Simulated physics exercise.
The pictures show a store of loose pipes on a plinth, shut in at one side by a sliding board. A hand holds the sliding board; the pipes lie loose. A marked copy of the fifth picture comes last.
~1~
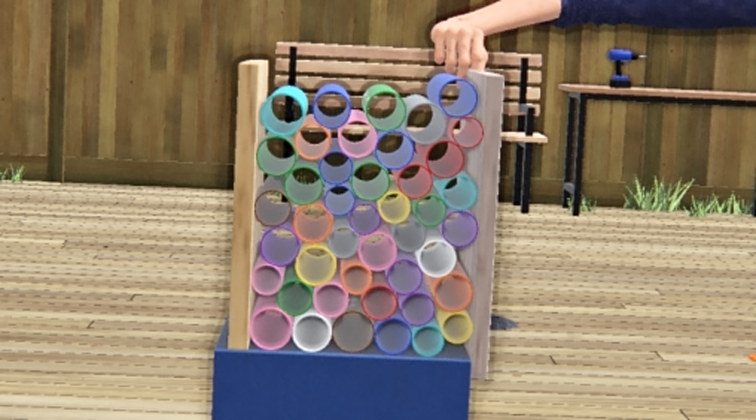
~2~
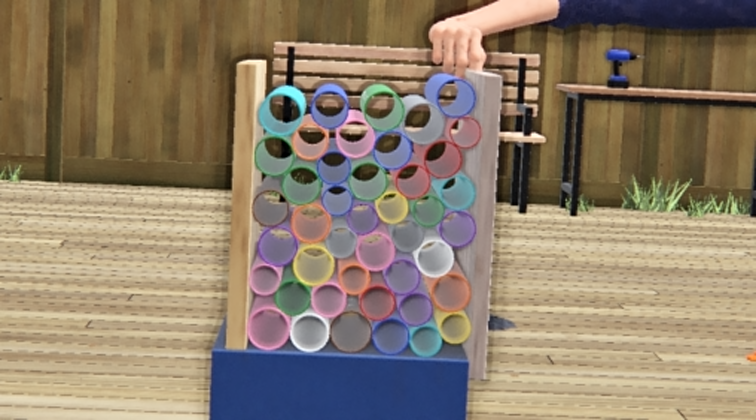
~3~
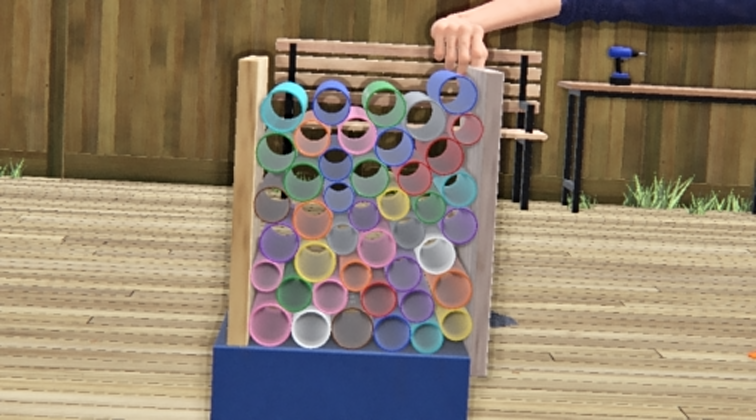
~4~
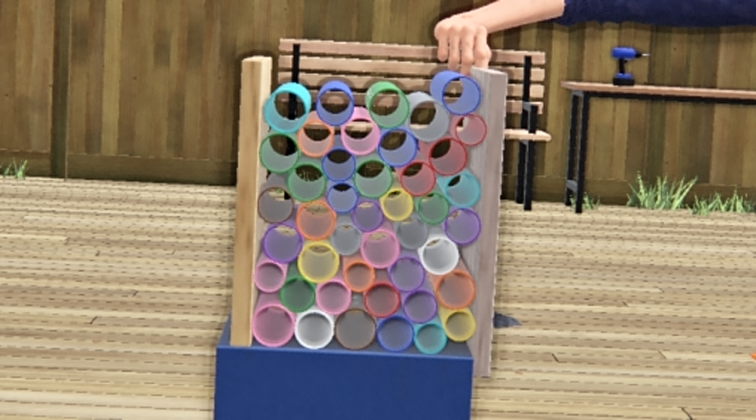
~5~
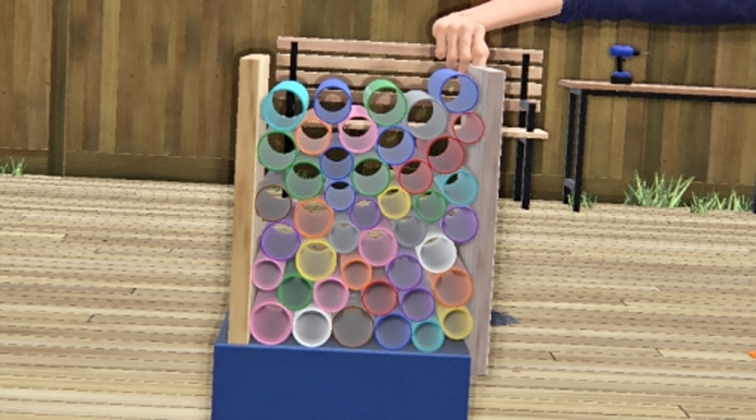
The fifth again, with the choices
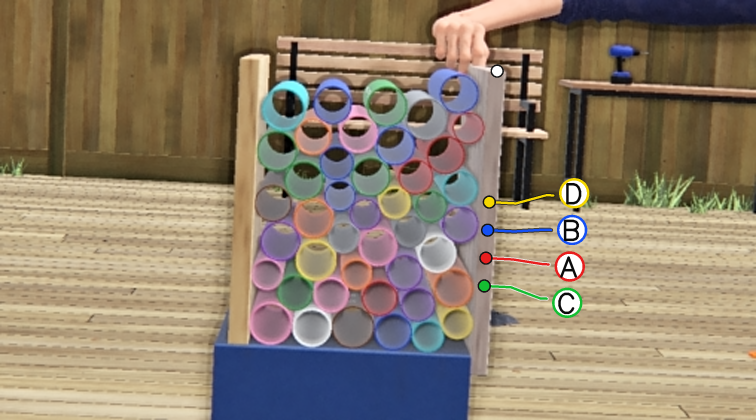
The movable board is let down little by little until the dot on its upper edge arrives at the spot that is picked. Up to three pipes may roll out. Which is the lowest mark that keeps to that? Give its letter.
Stop at D.
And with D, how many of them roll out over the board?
It comes to two.
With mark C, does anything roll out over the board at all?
Yes, at C.
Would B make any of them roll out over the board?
Yes, at B.
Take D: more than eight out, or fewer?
It loses fewer than eight.
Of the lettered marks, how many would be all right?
One of them.
On the marked copy, A at (486, 258); B at (488, 230); C at (484, 286); D at (489, 202); the white dot at (497, 71).
Following D. Soon after the start, top of the board (485, 131).
Later, top of the board (481, 199).
In the end, top of the board (481, 201), two out over the board.
As for the rest, A more than three out over the board; B more than three out over the board; C more than three out over the board.
